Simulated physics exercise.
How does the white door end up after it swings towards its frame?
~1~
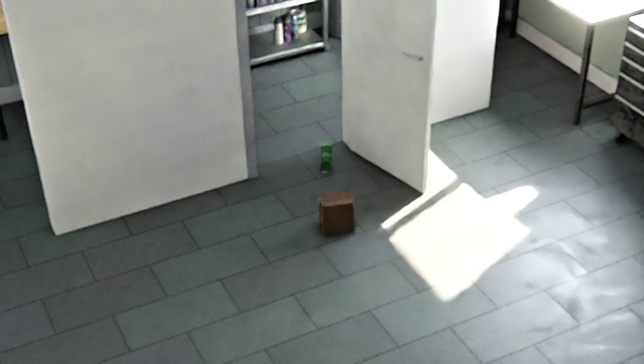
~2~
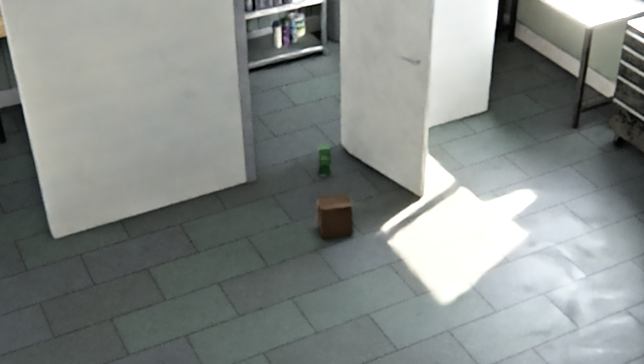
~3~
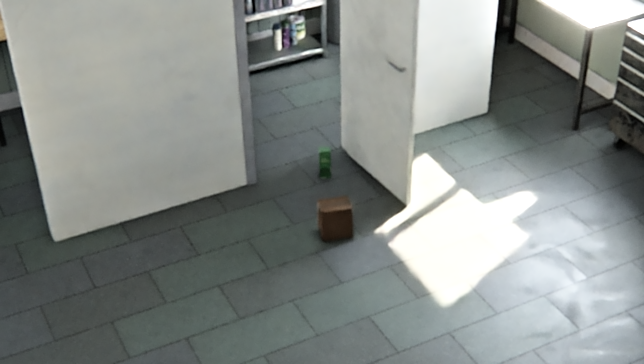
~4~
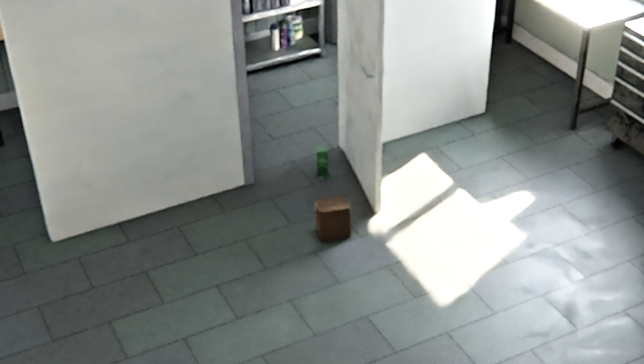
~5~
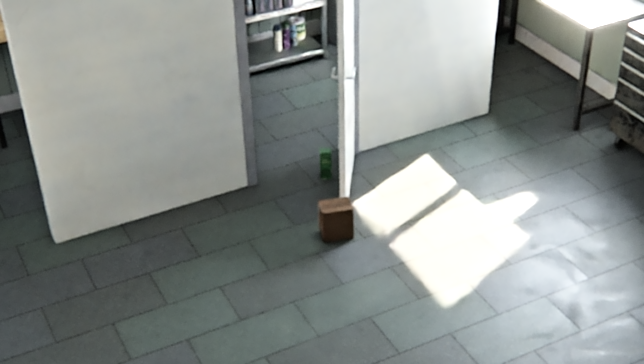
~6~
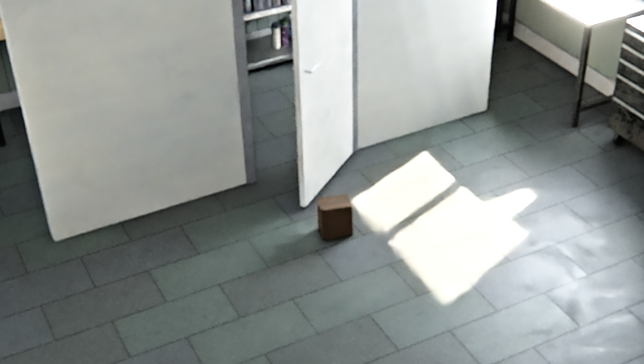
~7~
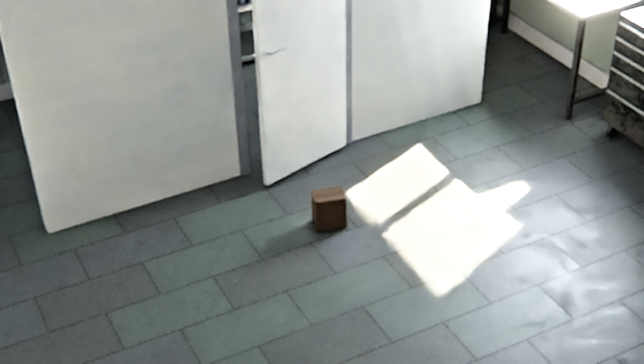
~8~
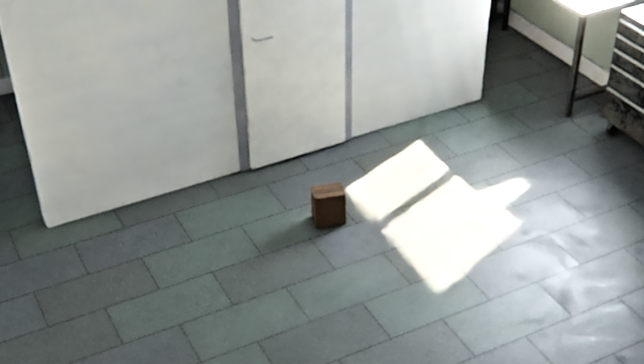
The door ends up fully shut, flush with the white wall, with the brown box still on the floor in front.
